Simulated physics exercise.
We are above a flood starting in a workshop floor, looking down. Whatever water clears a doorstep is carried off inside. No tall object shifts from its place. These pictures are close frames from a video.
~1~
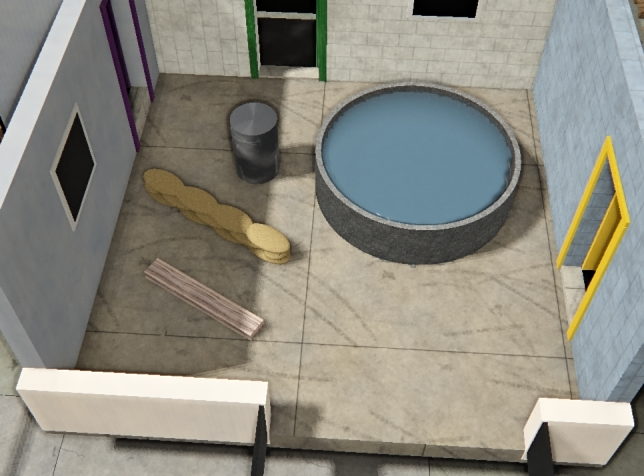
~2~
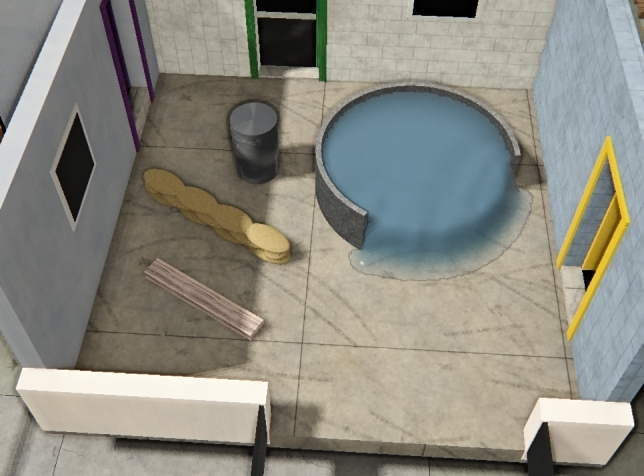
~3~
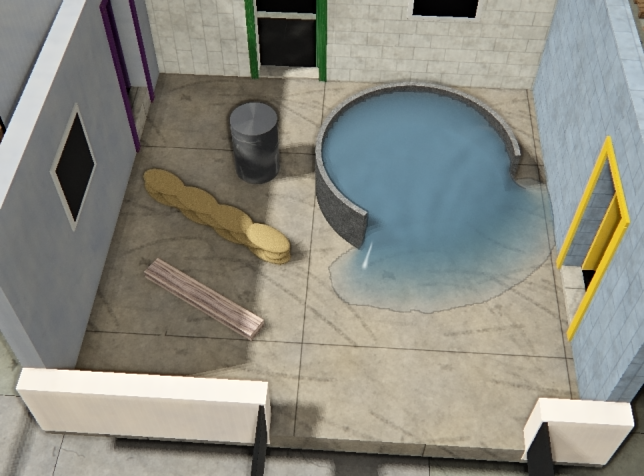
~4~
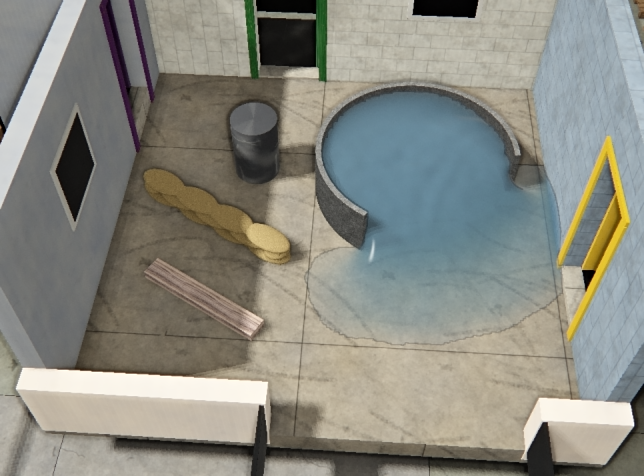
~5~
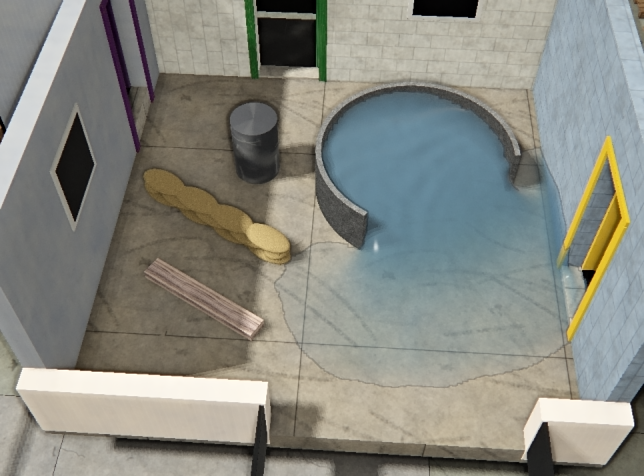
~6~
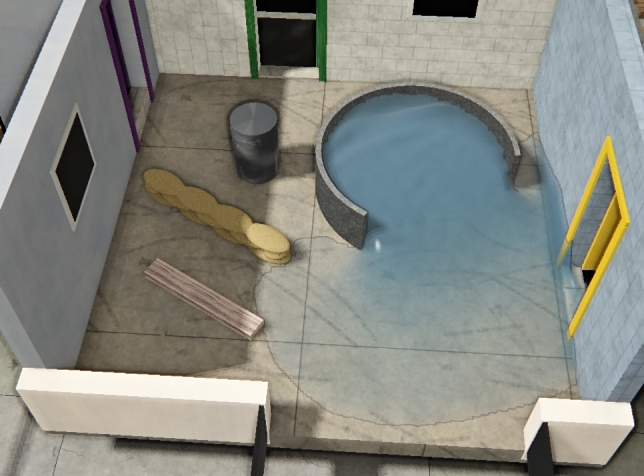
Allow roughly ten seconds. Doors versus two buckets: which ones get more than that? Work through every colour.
The purple door gets no more, the green door gets no more, the yellow door gets more.
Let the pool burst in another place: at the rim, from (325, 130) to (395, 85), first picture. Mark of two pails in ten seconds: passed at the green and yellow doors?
Well, the green door gets more, but the yellow door gets less.
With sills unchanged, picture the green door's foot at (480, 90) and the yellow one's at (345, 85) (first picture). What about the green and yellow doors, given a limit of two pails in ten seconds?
Checking each in order, the green door spills past the mark, and the yellow door never reaches the limit.
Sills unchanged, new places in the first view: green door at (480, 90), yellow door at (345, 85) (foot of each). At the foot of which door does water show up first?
The flood hits the door marked green before any other door.
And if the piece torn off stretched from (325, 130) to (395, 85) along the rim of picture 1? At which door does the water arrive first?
It's the one in green.
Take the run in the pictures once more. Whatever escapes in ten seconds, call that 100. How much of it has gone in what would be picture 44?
Near 85 in a hundred.
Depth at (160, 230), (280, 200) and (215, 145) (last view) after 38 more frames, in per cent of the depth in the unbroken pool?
Taking the places in turn, I get roughly 2, 0 and 2 percent.
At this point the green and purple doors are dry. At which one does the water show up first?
The door marked green.
A moment on, water covers 40 % of the floor; the purple door not reached, the green door not reached, the yellow door over two buckets in.
Next, water covers 45 % of the floor; the purple door not reached, the green door not reached, the yellow door far over two buckets in.
Then, water covers 50 % of the floor; the purple door not reached, the green door not reached, the yellow door far over two buckets in.
Later, water covers 75 % of the floor; the purple door not reached, the green door wet at the sill, nothing in, the yellow door far over two buckets in.
In the end, water covers 90 % of the floor; the purple door wet at the sill, nothing in, the green door wet at the sill, nothing in, the yellow door far over two buckets in.
